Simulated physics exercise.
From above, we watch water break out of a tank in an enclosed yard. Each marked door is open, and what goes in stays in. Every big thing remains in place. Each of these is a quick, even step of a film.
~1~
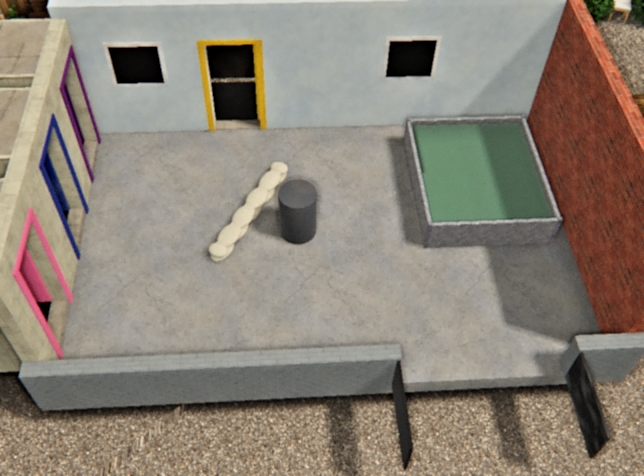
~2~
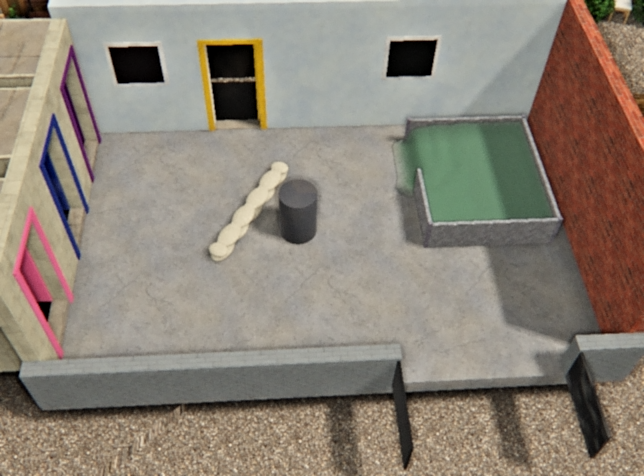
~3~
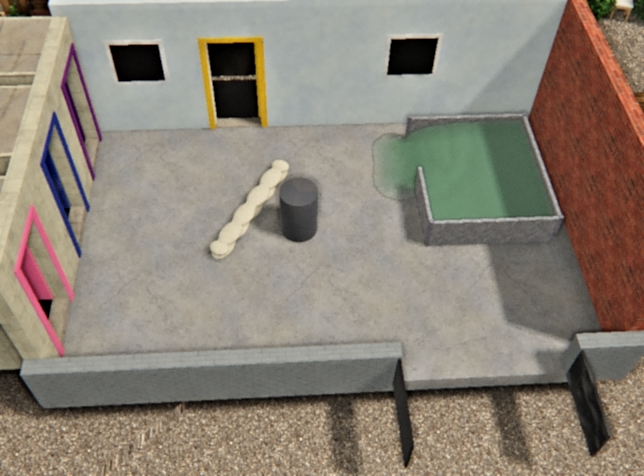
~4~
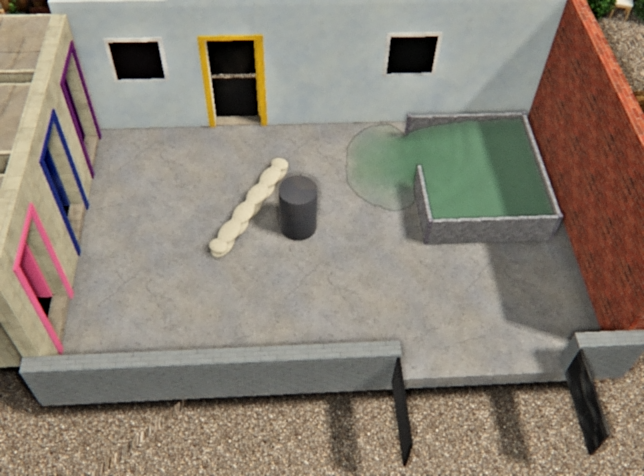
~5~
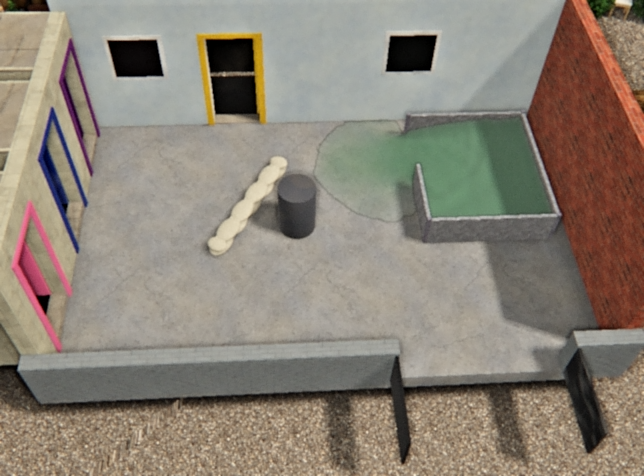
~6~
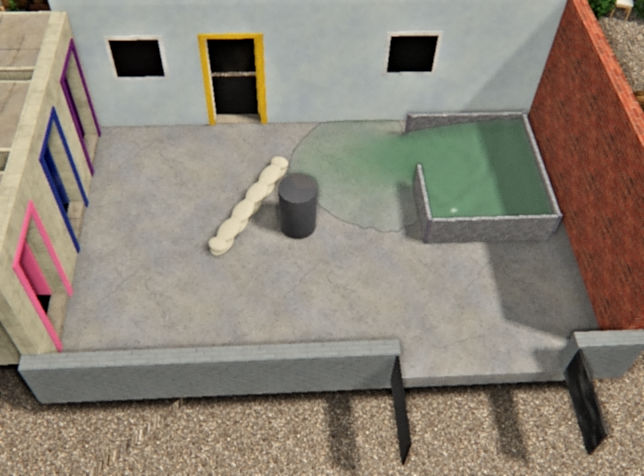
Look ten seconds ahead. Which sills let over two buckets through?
Result: The pink door stays within two buckets of inflow, the yellow door passes two buckets of inflow, the blue door stays within two buckets of inflow, the purple door passes two buckets of inflow.
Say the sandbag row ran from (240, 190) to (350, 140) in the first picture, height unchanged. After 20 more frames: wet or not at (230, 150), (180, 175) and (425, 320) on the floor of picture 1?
Going in the order you gave, that's waterlogged, then waterlogged, then left unsoaked.
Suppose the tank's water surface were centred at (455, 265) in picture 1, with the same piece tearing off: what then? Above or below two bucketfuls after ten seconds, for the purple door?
My take is that the purple door remains below.
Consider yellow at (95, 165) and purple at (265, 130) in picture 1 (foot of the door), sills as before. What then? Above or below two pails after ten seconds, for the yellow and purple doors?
My reading: Yellow door exceeds the limit, purple door stays within the limit.
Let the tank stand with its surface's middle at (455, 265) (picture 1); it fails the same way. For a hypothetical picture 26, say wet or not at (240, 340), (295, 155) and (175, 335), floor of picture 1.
Log: Flood; flood; flood.
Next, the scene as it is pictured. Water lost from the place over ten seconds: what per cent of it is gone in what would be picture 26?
I'd put it at 25 per cent.
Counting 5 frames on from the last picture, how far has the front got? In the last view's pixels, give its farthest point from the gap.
The wet point farthest out is around (193, 150).
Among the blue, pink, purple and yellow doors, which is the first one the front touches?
That would be the yellow-painted one, ahead of the rest.
A moment on, water covers 20 % of the floor; the pink door not reached, the yellow door wet at the sill, nothing in, the blue door not reached, the purple door not reached.
Next, water covers 30 % of the floor; the pink door not reached, the yellow door under two buckets in, the blue door not reached, the purple door not reached.
Then, water covers 50 % of the floor; the pink door not reached, the yellow door over two buckets in, the blue door wet at the sill, nothing in, the purple door over two buckets in.
Later, water covers 70 % of the floor; the pink door wet at the sill, nothing in, the yellow door over two buckets in, the blue door wet at the sill, nothing in, the purple door far over two buckets in.
In the end, water covers 85 % of the floor; the pink door wet at the sill, nothing in, the yellow door far over two buckets in, the blue door wet at the sill, nothing in, the purple door far over two buckets in.
